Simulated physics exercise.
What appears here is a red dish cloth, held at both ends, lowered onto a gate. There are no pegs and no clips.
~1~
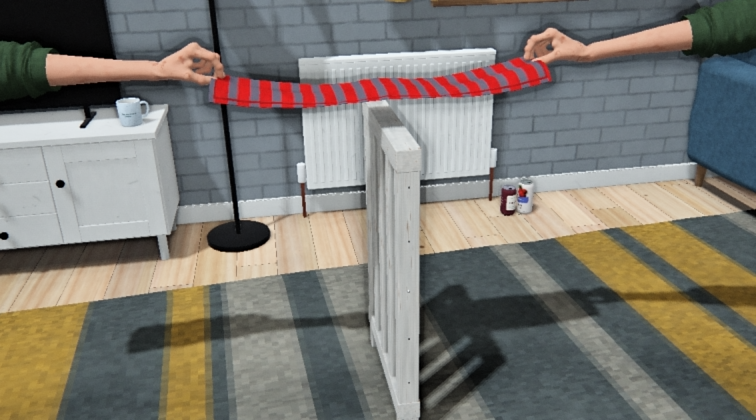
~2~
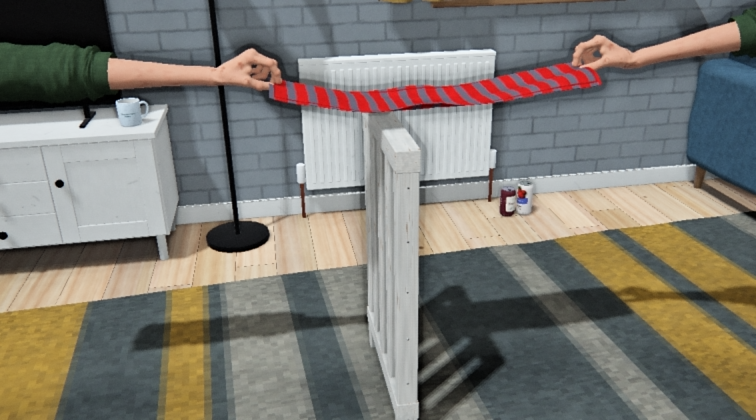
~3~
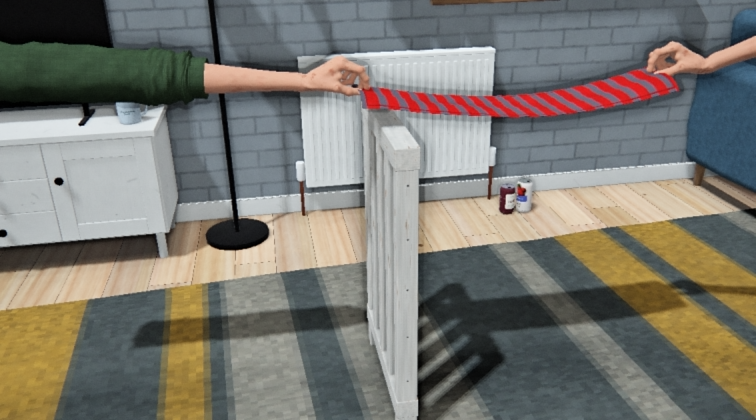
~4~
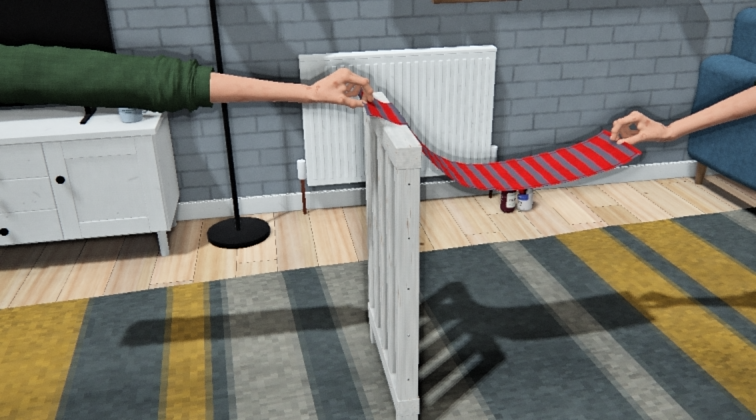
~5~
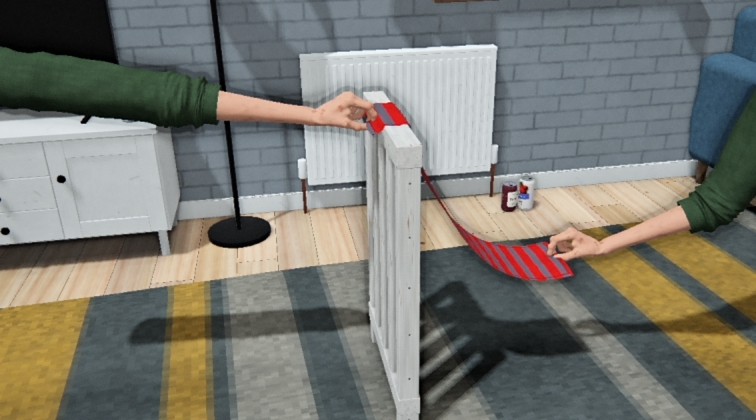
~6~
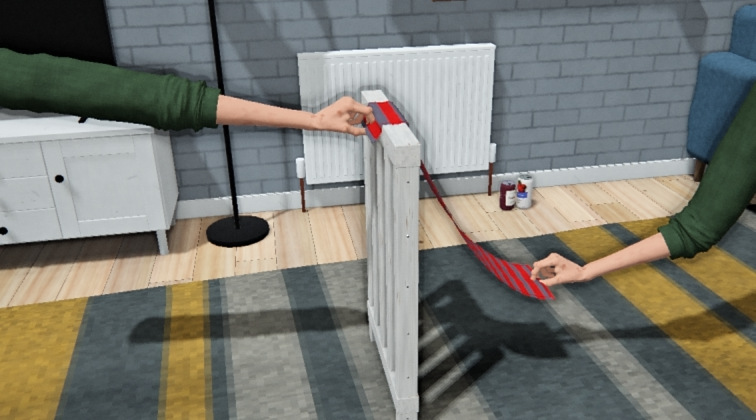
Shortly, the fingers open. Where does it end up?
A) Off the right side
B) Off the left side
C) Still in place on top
A, off the right side.
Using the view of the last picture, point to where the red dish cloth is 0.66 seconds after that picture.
Its middle lands around pixel (453, 371).
Then, 0.24 s after the last picture, dish cloth sliding right.
Then, 0.44 s after the last picture, dish cloth clear of the top and falling near (452, 334).
Then, 0.66 s after the last picture, dish cloth in a heap on the floor near (453, 372).
At rest, dish cloth in a heap on the floor near (453, 372). The red dish cloth goes down on the right side.
